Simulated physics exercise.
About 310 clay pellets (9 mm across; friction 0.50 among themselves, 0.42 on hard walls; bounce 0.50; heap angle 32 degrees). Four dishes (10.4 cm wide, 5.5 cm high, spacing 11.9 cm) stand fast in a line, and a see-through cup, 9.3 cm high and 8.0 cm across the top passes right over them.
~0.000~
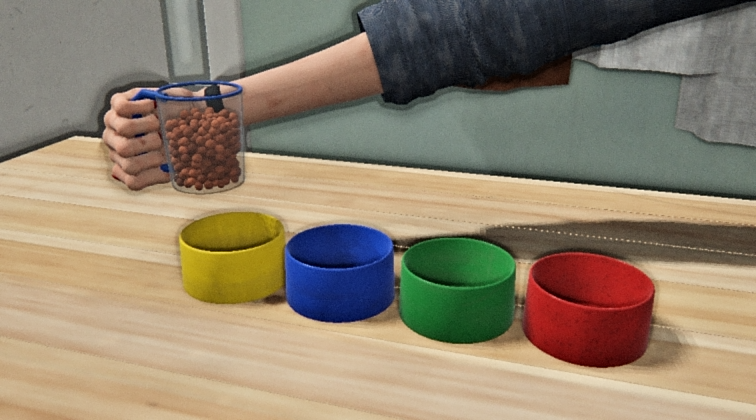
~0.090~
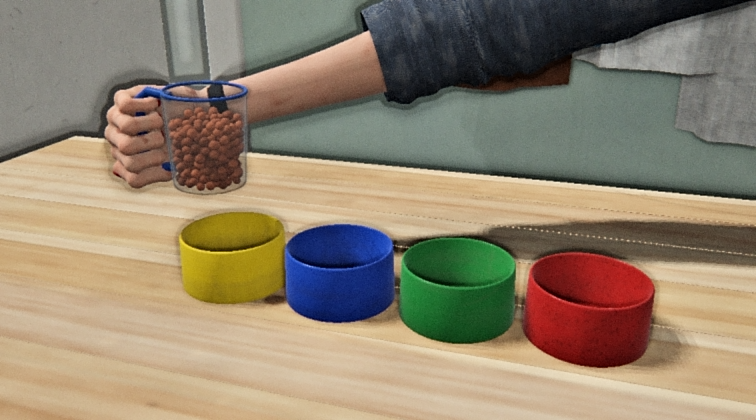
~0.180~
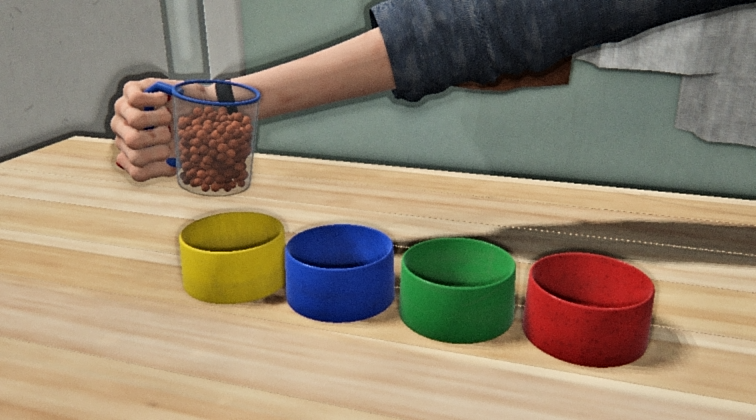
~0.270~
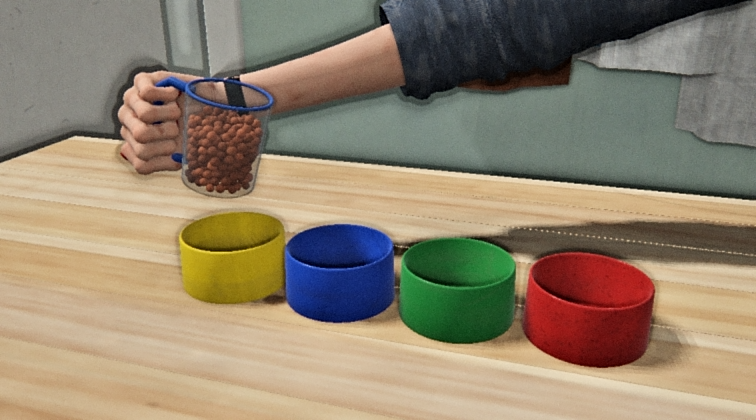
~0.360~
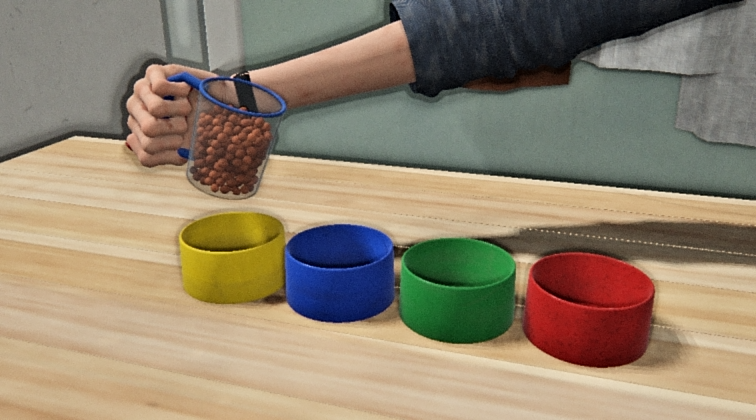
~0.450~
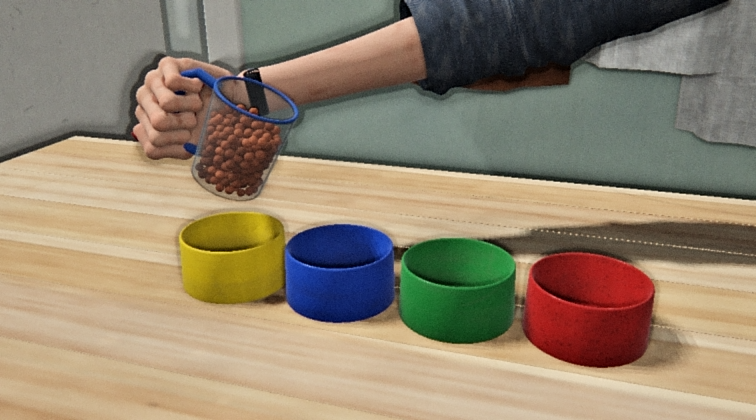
A hand at the left grips the blue handle of a see-through, blue-rimmed cup of small reddish-brown pellets, shifting it slightly right while steadily tilting its rim rightward. Below it, yellow, blue, green and red dishes stand still in a line from left to right on a pale wooden table. The unmoving view looks slightly down, with the dark-sleeved arm reaching from the right before a grey-green wall.
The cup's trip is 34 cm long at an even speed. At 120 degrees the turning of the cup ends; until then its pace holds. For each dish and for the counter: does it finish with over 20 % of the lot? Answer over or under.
Red dish: Under; blue dish: Under; green dish: Over; yellow dish: Under; on the counter: Under.
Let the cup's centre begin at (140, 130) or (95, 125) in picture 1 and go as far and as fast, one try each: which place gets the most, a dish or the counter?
The winner: Blue, then blue.
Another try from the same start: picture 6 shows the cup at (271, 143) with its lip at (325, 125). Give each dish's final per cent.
Red 90; blue 0; green 0; yellow 0.
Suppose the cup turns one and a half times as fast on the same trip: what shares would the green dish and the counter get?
In that case green 40, counter 30.
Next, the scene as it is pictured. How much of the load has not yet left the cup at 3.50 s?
Roughly 0 per cent.
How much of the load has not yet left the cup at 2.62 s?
Some 0 per cent of the load.
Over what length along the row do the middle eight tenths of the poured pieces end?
Some 6 cm.
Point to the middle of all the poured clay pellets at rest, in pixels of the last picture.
Around (469, 292).
Then, at 1.75 s, tilt 111 degrees; cup holds 80 %, green 20 %.
Then, at 2.62 s, tilt 120 degrees; cup holds 0 %, green 100 %.
Then, at 3.50 s, tilt 120 degrees; cup holds 0 %, green 100 %.
By 3.8 s all is still; red 0 %, blue 0 %, green 100 %, yellow 0 %, counter 0 %.
